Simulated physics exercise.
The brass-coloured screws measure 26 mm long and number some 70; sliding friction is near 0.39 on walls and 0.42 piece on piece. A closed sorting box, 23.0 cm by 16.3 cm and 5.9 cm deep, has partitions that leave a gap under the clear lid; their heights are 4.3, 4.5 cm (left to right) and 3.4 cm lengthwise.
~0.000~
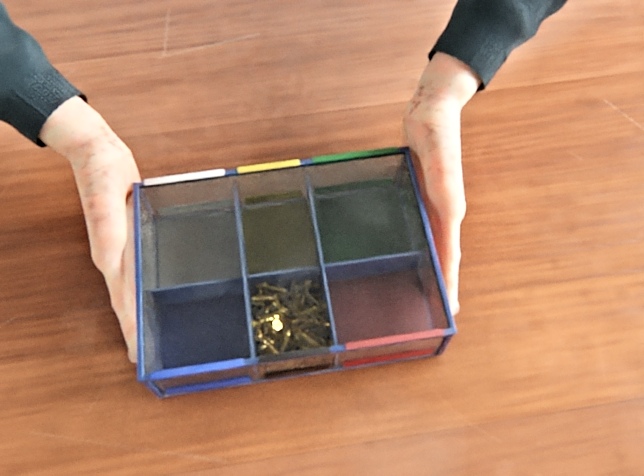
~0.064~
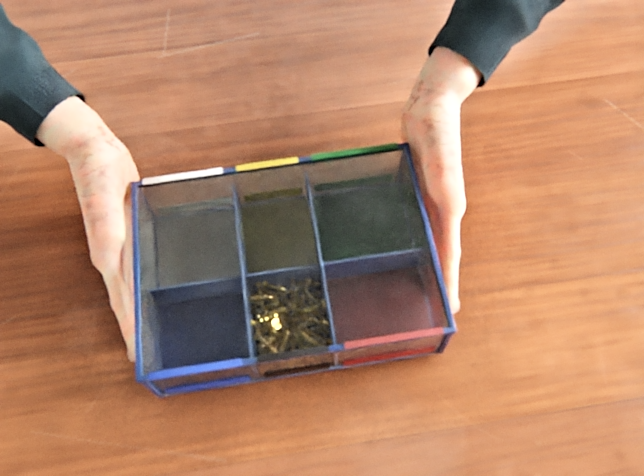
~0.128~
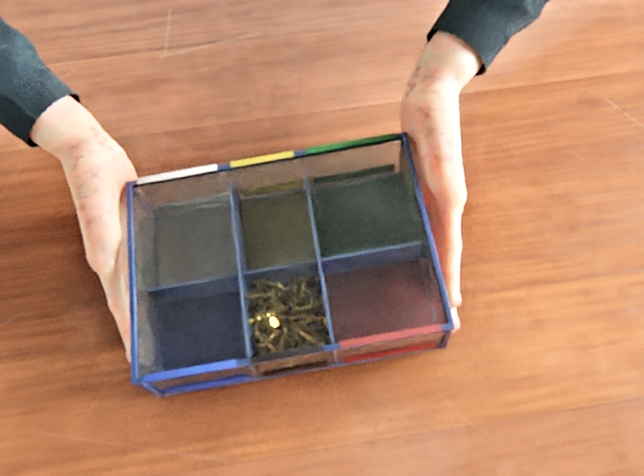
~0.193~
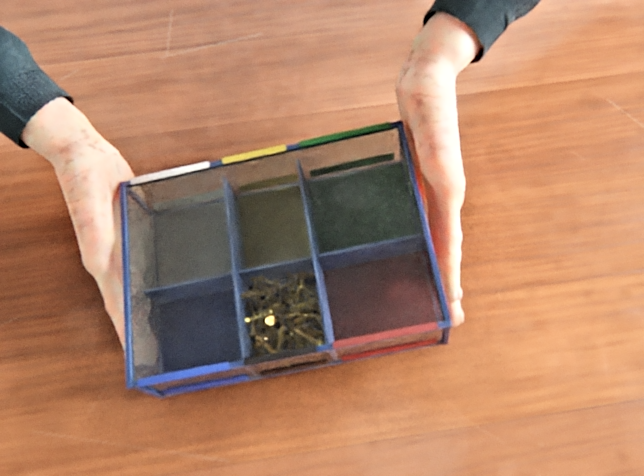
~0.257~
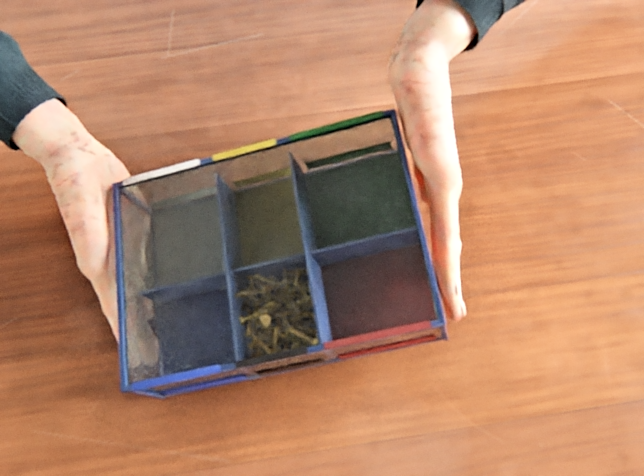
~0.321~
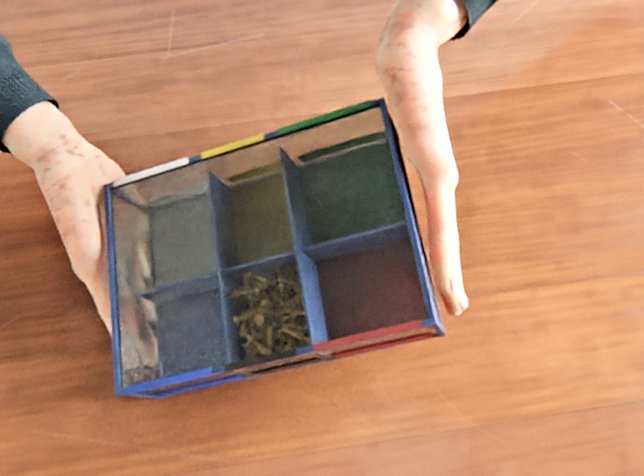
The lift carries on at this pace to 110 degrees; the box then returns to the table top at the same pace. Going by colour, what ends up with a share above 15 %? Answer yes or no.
Red compartment: No; blue compartment: Yes; green compartment: No; yellow compartment: No; white compartment: No; black compartment: Yes.
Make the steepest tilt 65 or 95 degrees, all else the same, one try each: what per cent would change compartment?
About 0 and 25 per cent.
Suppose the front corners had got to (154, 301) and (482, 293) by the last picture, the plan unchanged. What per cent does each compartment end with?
Red 5, blue 0, green 55, yellow 5, white 0, black 35.
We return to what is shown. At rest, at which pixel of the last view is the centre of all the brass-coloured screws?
Near (248, 348).
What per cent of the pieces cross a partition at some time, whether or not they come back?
Roughly 50 per cent.
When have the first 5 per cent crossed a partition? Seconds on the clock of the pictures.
At about 1.30 s.
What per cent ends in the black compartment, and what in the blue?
Black 50; blue 50.
Then, at 1.63 s, tilt 110 degrees; blue 25 %, black 75 %.
Then, at 2.51 s, tilt 49 degrees; blue 50 %, black 50 %.
After 3.38 s, tilt 0 degrees; blue 50 %, black 50 %.
In the end, at 3.9 s, red 0 %, blue 50 %, green 0 %, yellow 0 %, white 0 %, black 50 %.
